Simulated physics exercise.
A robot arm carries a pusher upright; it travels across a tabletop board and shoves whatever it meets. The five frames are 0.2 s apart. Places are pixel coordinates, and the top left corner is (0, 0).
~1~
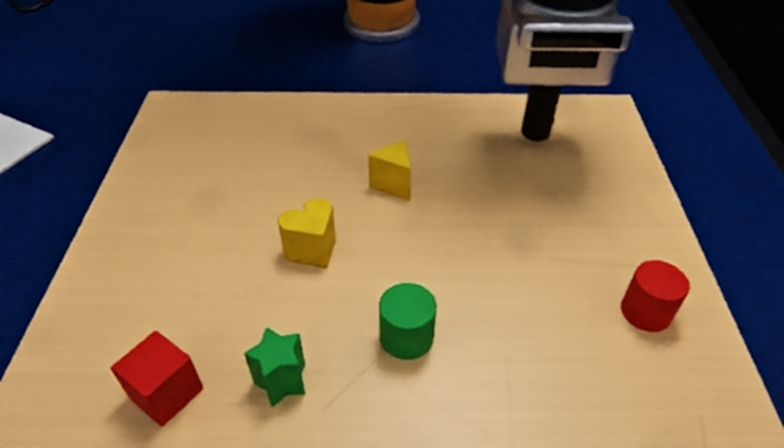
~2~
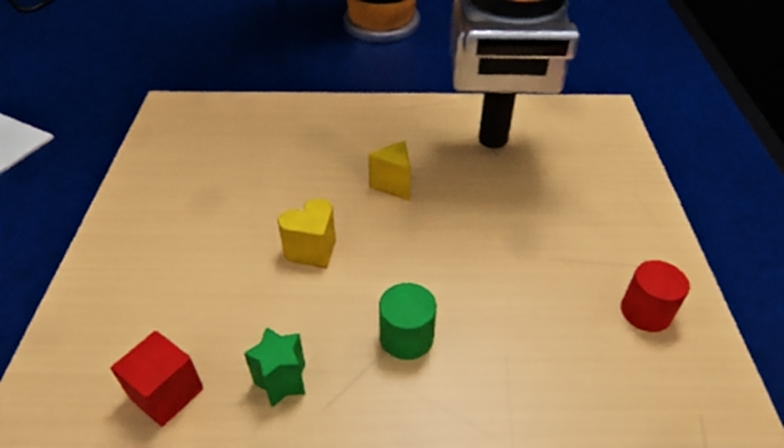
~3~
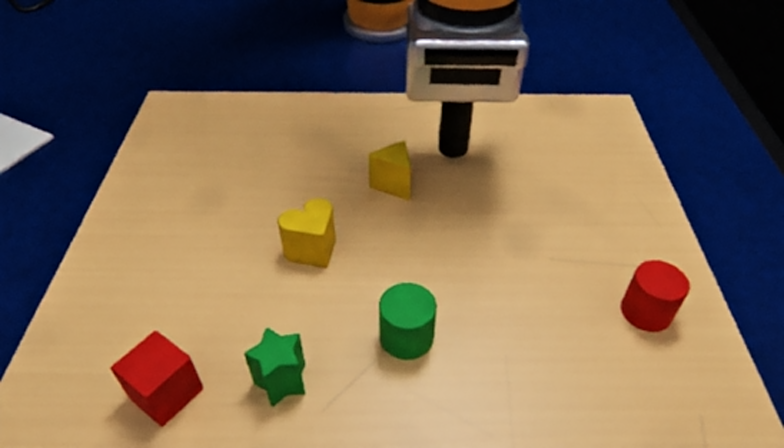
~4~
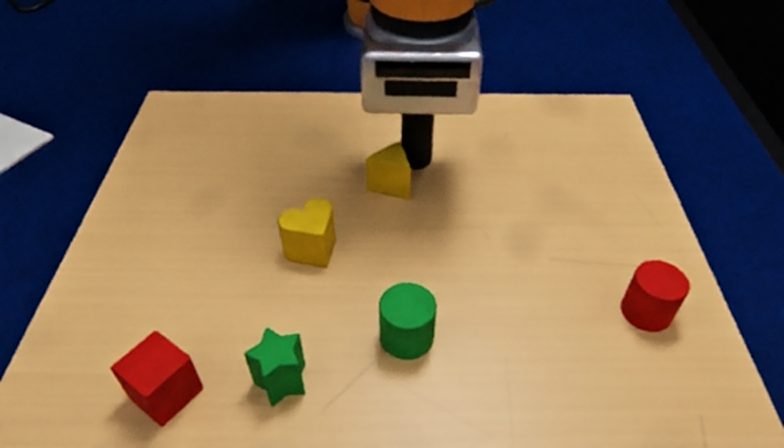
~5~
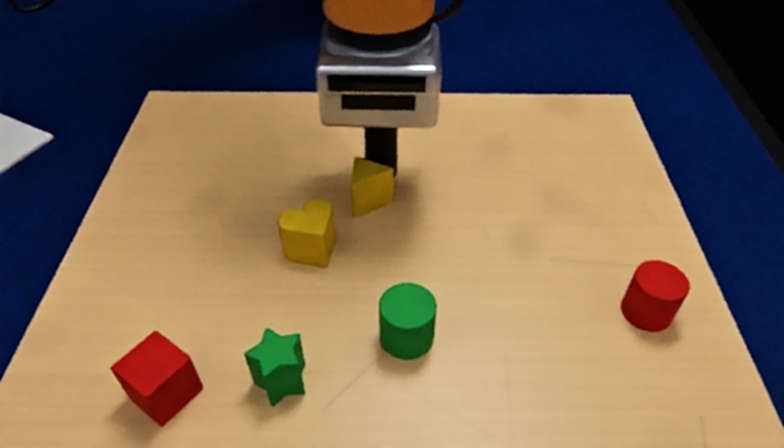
A robotic arm with a black tip moved left across the far side of a wooden board, then nudged a yellow three-sided block toward the yellow heart-shaped one, while the red and green blocks stayed still.
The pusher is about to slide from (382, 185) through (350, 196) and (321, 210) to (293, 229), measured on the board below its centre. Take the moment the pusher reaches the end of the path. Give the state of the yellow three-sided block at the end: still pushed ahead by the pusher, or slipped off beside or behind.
The pusher moves past it.
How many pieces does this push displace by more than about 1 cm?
When the path ends, I think you'll find one block out of place by more than 1 cm.
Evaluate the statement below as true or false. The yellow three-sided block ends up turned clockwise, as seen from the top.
That statement is not accurate.
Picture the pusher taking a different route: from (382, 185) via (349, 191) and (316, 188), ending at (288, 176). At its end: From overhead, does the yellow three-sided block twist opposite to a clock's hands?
I'd say yes.
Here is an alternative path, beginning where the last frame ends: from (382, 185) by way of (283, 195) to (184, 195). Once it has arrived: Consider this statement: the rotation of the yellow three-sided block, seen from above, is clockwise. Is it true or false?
That claim is false.
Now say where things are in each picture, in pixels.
Pusher tip (535, 133); block tops, yellow heart-shaped block (308, 216); yellow three-sided block (394, 153), in the first picture.
Pusher (493, 140); blocks unchanged, in the second picture.
Pusher (453, 149); blocks unchanged, in the third picture.
Pusher (416, 161); yellow three-sided block (392, 155), in the fourth picture.
Pusher (381, 173); yellow heart-shaped block (308, 216); yellow three-sided block (367, 169), in the fifth picture.
What follows on the original path. One third of the way, pusher (349, 184); yellow three-sided block (347, 184), turned 30° anticlockwise.
Two thirds of the way, pusher (318, 199); yellow three-sided block (338, 193), turned 60° anticlockwise.
At the end, pusher (291, 218); yellow heart-shaped block in place; yellow three-sided block (339, 193), turned 70° anticlockwise.
